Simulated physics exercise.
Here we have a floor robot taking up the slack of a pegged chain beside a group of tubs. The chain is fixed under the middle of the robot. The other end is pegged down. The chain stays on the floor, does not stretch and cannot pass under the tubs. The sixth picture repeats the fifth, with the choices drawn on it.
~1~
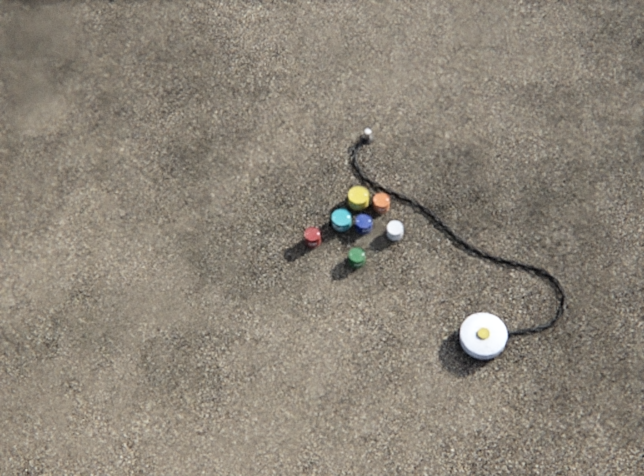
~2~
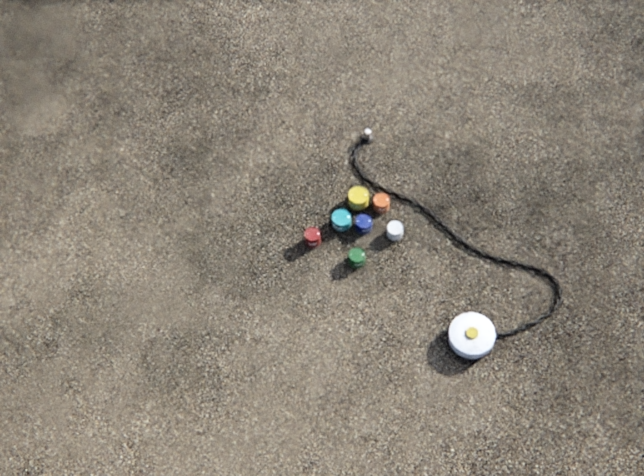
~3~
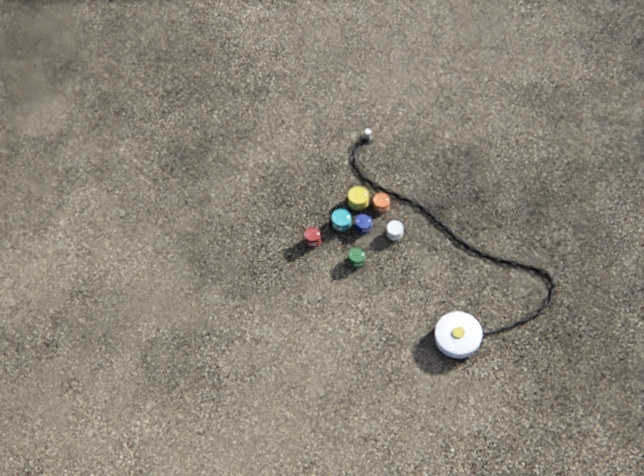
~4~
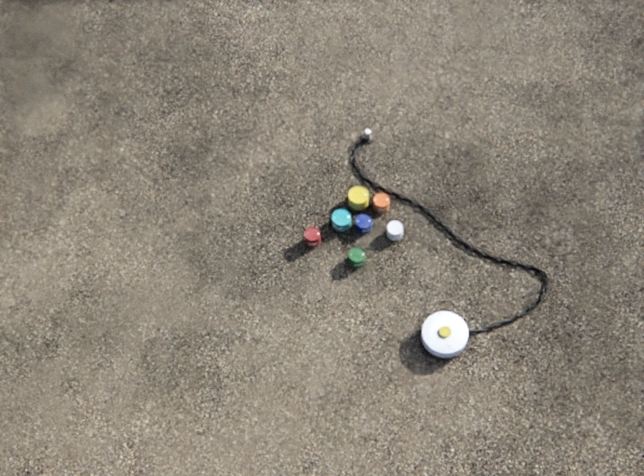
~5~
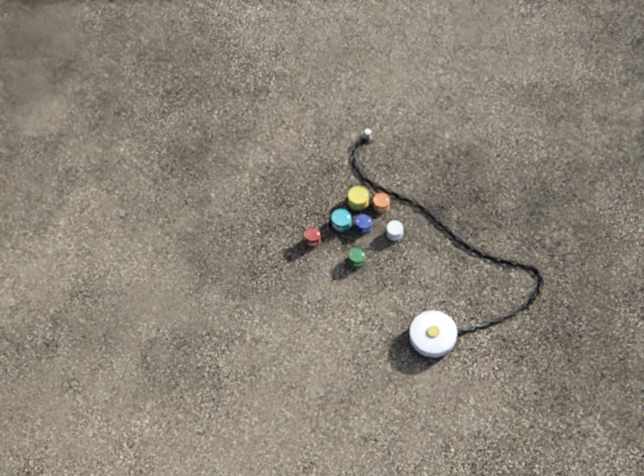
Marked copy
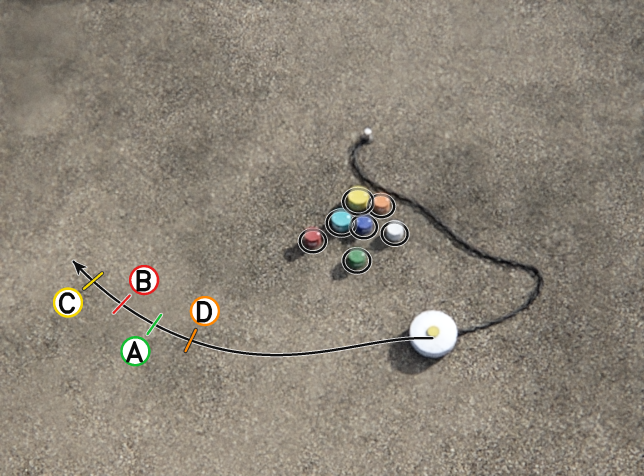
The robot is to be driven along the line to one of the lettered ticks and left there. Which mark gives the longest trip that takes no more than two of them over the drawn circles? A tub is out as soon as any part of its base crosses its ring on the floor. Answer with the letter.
The limit holds up to B.
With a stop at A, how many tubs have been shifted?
The count is none.
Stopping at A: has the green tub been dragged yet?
No.
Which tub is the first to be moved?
The white one.
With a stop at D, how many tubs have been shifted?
The count is none.
On the marked copy, A at (154, 324); B at (122, 304); C at (93, 281); D at (191, 340); the route from (432, 338) via (228, 351) to (73, 262).
Following B. Soon after the start, robot (318, 349).
Later, robot (204, 342).
In the end, robot (120, 301); white tub (379, 228); one over the rings.
As for the rest, A is within the limit but short; C has four over the rings; D is within the limit but short.
